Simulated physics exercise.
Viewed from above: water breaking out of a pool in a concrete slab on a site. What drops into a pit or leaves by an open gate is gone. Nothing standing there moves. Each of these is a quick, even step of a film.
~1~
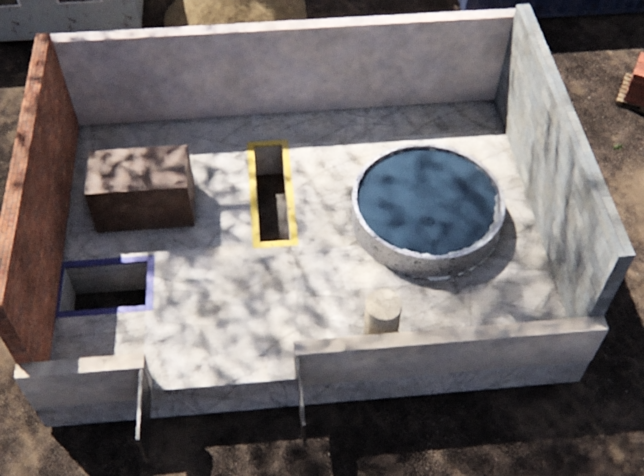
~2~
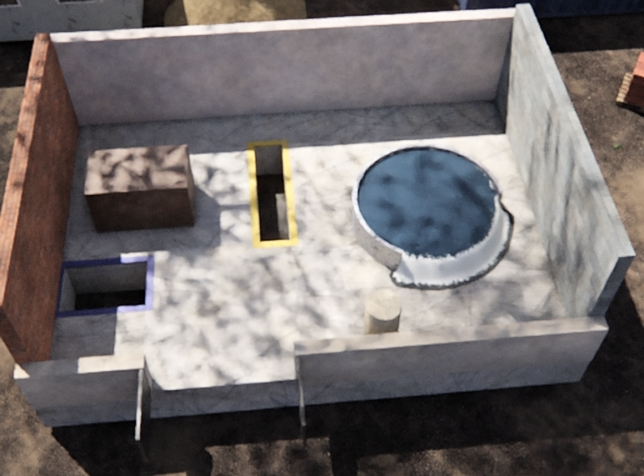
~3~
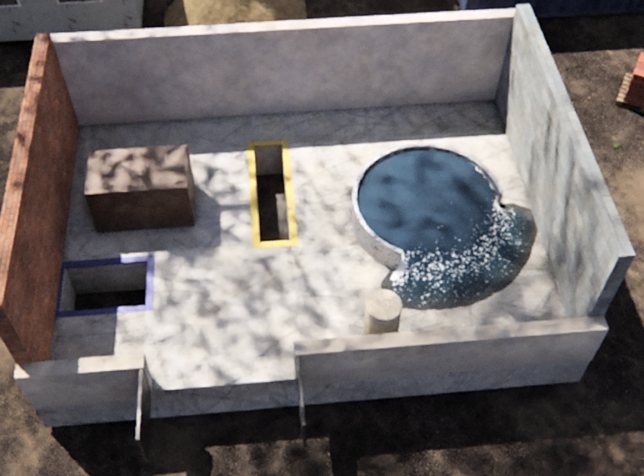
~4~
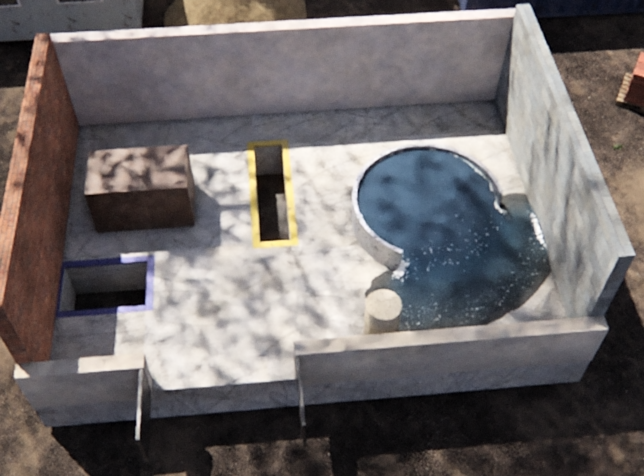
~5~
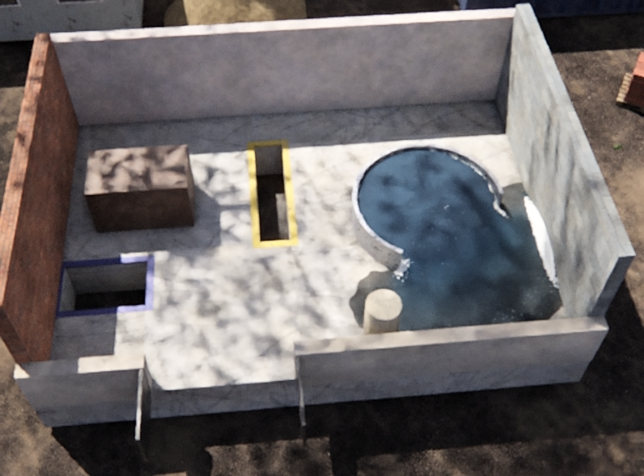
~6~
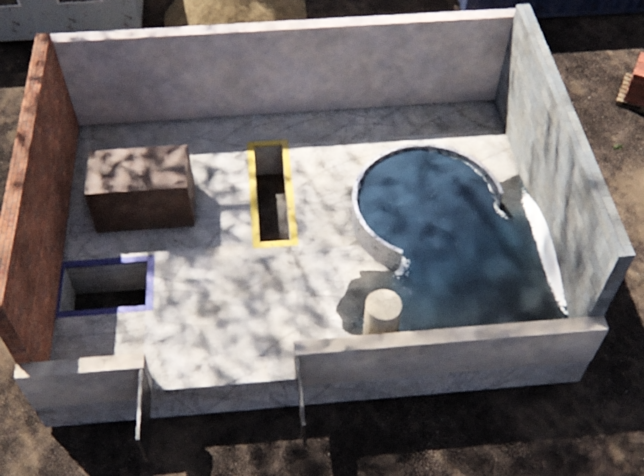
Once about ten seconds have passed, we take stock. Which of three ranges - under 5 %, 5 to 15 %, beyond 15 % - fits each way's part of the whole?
One by one: The gate is nearly idle - draining beneath five per cent; the yellow pit is moderately busy - draining five to fifteen per cent; the blue pit is moderately busy - draining five to fifteen per cent.
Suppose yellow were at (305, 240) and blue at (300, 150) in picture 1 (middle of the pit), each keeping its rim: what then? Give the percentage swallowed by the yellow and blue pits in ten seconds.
Per cent by pit - yellow: 20 / blue: 4.
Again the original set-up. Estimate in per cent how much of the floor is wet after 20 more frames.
Near 40 in a hundred.
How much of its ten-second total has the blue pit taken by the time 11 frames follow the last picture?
Share at that point: Close to 0 in a hundred.
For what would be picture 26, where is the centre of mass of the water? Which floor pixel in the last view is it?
Centre of the water: Near (451, 266).
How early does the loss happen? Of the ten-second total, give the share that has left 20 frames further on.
Near 0 in a hundred.
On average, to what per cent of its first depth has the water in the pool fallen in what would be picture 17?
I make it 38 per cent.
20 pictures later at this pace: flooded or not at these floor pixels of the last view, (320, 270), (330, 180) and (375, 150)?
Note - in order: Inundated / not inundated / not inundated.
A moment on, water covers 20 % of the floor; the gate 0 %, the yellow pit 0 %, the blue pit 0 %.
Next, water covers 25 % of the floor; the gate 0 %, the yellow pit 0 %, the blue pit 0 %.
Then, water covers 40 % of the floor; the gate 0 %, the yellow pit 0 %, the blue pit 0 %.
Later, water covers 70 % of the floor; the gate 1 %, the yellow pit 5 %, the blue pit 2 %.
In the end, water covers 85 % of the floor; the gate 3 %, the yellow pit 11 %, the blue pit 9 %.
